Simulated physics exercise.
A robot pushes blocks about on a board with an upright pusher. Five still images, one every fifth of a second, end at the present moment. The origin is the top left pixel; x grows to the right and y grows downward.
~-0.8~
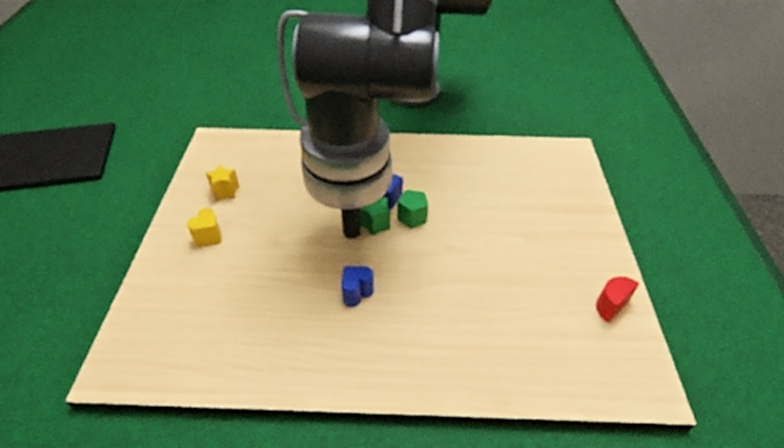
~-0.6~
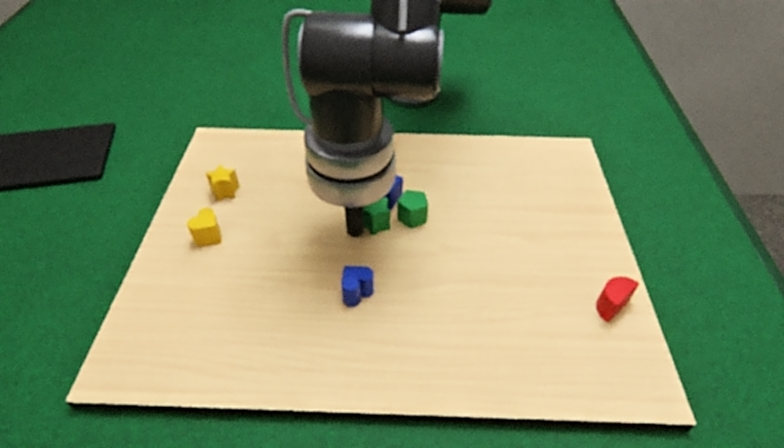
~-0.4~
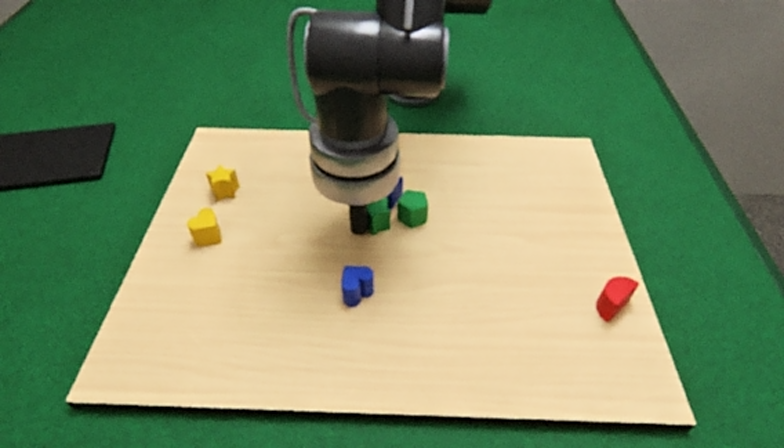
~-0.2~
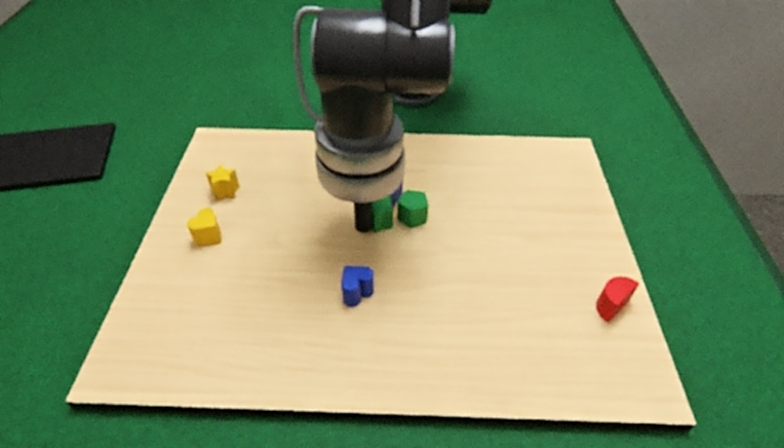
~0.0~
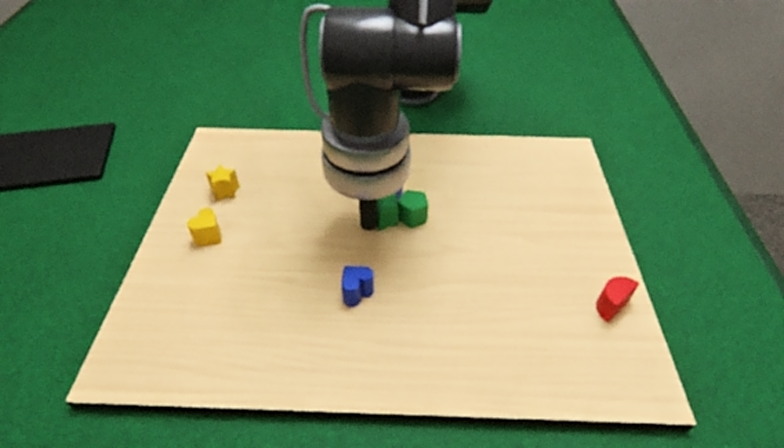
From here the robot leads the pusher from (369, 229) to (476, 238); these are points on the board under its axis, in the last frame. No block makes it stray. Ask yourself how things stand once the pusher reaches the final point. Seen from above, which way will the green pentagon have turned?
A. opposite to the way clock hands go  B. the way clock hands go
The one that fits is B, the way clock hands go.
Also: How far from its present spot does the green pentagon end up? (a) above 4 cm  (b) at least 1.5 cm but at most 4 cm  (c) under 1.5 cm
It's b.
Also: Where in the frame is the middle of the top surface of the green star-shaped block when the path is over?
My estimate: (399, 199).
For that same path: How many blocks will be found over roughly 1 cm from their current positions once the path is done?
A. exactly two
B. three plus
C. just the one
My pick is A.
One third of the way, pusher at (405, 228); green star-shaped block at (399, 199), turned 55° anticlockwise; green pentagon at (427, 193), turned 30° clockwise.
Two thirds of the way, pusher at (440, 231); green star-shaped block at (399, 199), turned 55° anticlockwise; green pentagon at (427, 193), turned 30° clockwise.
At the end, pusher at (477, 234); green star-shaped block at (399, 199), turned 55° anticlockwise; blue square unmoved; green pentagon at (427, 193), turned 30° clockwise.
